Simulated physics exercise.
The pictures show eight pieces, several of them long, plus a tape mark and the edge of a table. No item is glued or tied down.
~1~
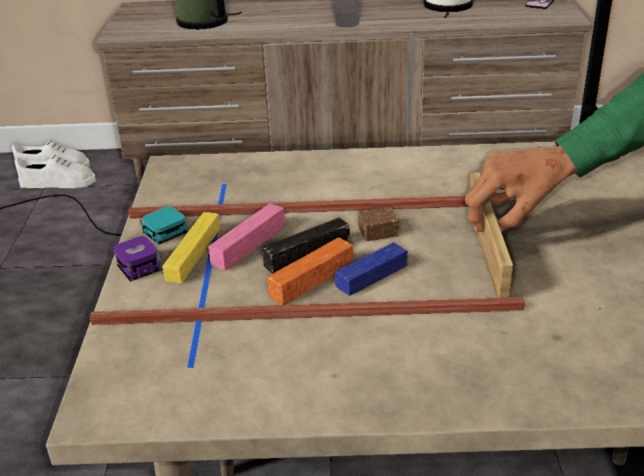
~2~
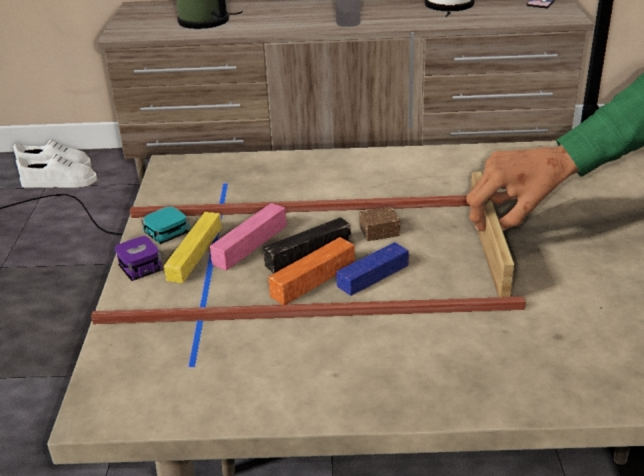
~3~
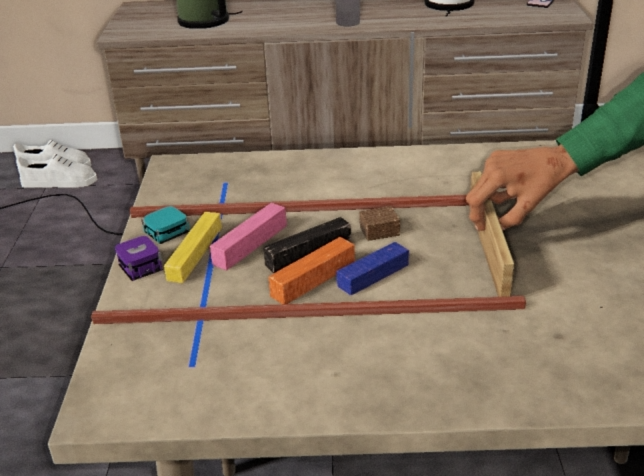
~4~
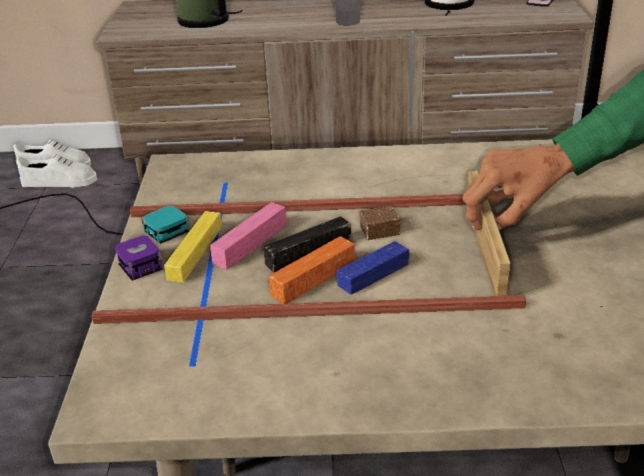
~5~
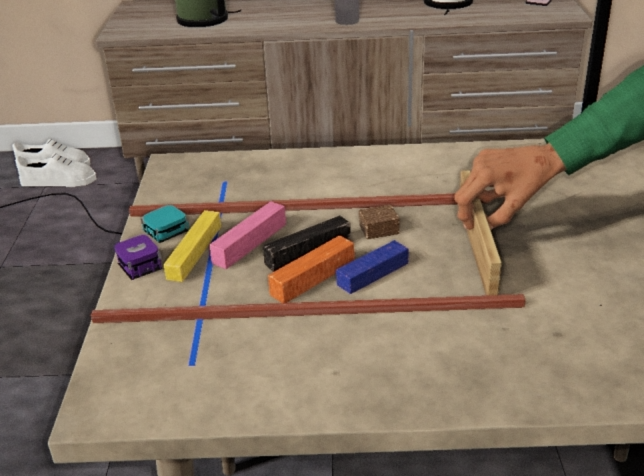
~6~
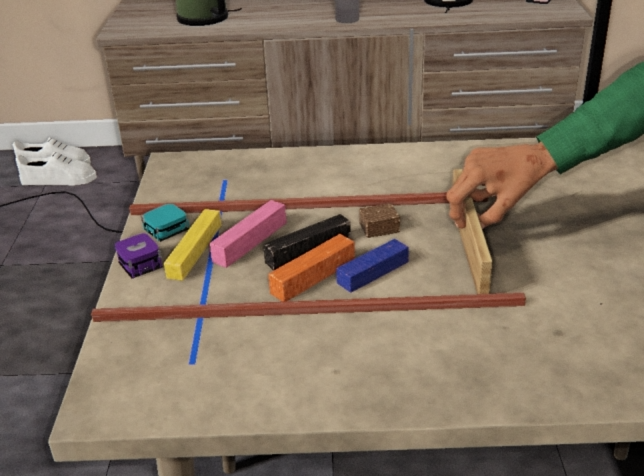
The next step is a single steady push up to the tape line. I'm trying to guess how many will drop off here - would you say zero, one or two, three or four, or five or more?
Dropped: One or two.
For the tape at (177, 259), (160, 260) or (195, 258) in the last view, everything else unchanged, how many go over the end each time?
In that order 3, 4 and 2.
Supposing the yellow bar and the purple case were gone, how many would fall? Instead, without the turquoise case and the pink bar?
The number is 0 for the first case and 1 for the second.
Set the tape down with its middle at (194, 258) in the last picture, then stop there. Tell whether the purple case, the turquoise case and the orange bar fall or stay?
Well, the purple case comes off, the turquoise case comes off, and the orange bar? It stays where it is.
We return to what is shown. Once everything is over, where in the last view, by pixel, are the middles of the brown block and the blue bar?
About (197, 219), and about (195, 280).
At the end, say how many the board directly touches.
Total: 2.
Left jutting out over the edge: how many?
I count 2 overhanging.
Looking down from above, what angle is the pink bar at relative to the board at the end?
Out of line by around 15°.
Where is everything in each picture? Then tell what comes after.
The first frame shows purple case (137, 259); turquoise case (164, 225); yellow bar (193, 246); board (488, 233); tape (210, 261).
The second frame shows turquoise case (166, 225); board (490, 232).
The third frame shows yellow bar (195, 246); pink bar (250, 235).
The fourth frame shows purple case (139, 258); blue bar (374, 267).
The fifth frame shows turquoise case (165, 224); orange bar (313, 269).
The sixth frame shows purple case (139, 256); turquoise case (166, 223); yellow bar (194, 243); board (470, 229); tape (211, 257).
Soon after, none off yet; purple case at rest near (139, 256); turquoise case at rest near (166, 223); yellow bar at rest near (194, 243).
In the end, the number that fall off is one or two; gone, purple case.
